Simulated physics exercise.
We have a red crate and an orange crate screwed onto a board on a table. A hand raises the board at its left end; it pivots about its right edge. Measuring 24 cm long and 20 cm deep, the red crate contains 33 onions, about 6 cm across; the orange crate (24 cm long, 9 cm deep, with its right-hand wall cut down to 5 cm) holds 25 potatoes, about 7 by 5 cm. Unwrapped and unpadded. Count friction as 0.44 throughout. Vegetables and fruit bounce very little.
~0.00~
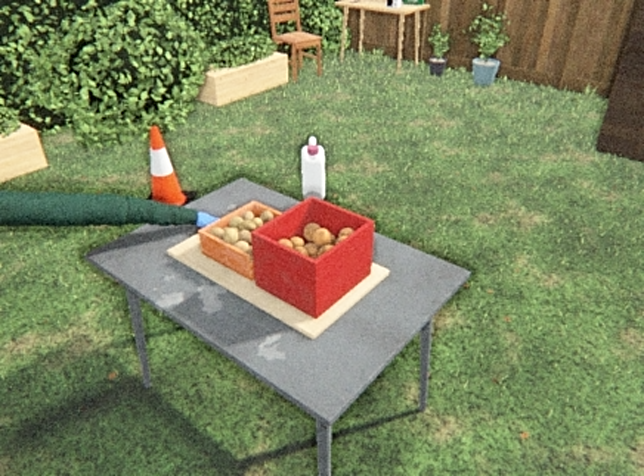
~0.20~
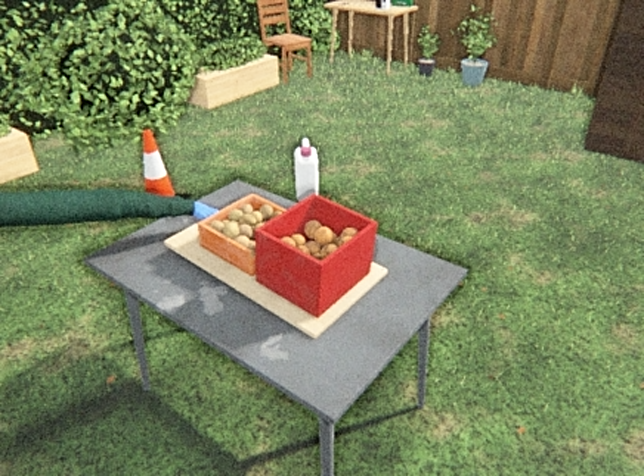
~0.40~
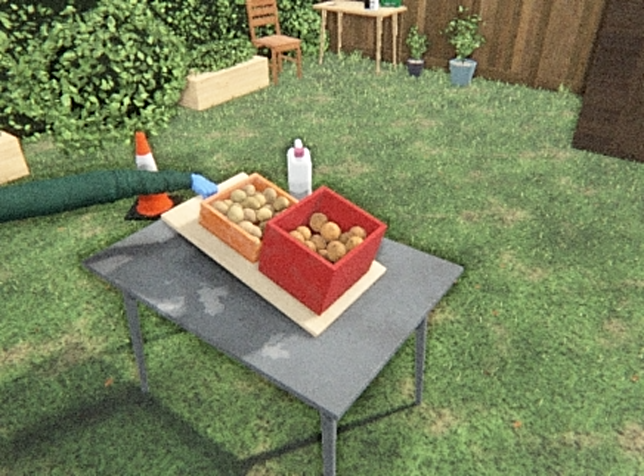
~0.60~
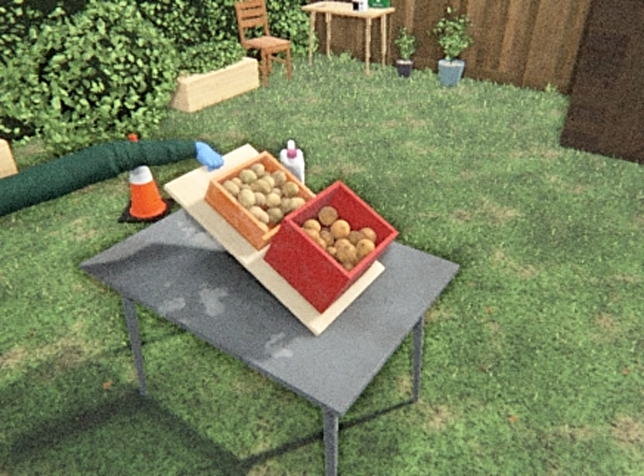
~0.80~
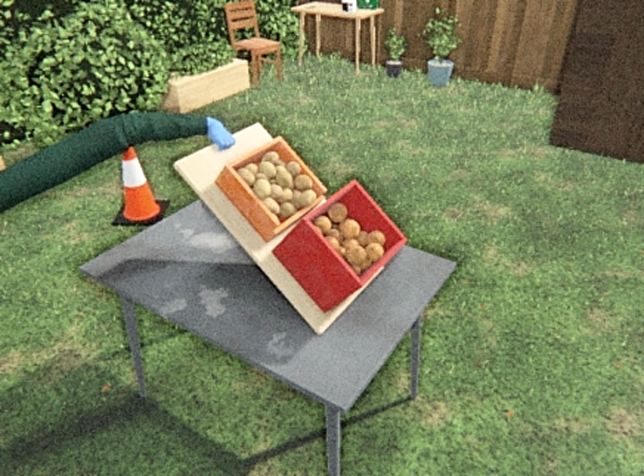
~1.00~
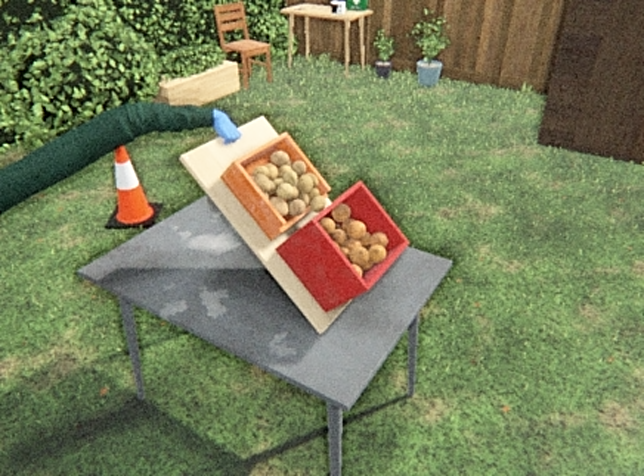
A gloved hand at the end of a green sleeve lifts the left end of a board on a gray garden table, carrying an orange crate of potatoes and a red crate of onions. The board tilts steadily steeper toward the right, and finally one potato is out of the orange crate.
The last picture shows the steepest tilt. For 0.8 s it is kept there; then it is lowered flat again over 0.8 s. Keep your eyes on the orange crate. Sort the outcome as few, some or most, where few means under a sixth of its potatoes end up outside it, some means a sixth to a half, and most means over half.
Few.
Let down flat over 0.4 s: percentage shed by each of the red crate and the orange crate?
Then the red crate sheds 0 %, while the orange crate sheds 0 %.
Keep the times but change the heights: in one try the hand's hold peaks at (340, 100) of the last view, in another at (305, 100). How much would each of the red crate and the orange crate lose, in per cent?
Loss per try - red crate 20 / 10 percent, orange crate 60 / 40 percent.
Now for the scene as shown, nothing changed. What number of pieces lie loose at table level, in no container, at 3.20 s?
Some 2 in number.
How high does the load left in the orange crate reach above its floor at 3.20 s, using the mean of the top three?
About 11 cm.
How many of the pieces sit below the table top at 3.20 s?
Number of pieces - roughly 0.
After 1.35 s, tilt 43°; the red crate has all 33 and the orange crate is down by 2 of 25.
After 1.79 s, tilt 43°; the red crate has all 33 and the orange crate is down by 2 of 25.
After 2.41 s, tilt 6°; the red crate has all 33 and the orange crate is down by 2 of 25.
Final count (at 3.20 s), the red crate has all 33 and the orange crate is down by 2 of 25. Asked share, 2 of 25, 8 per cent.
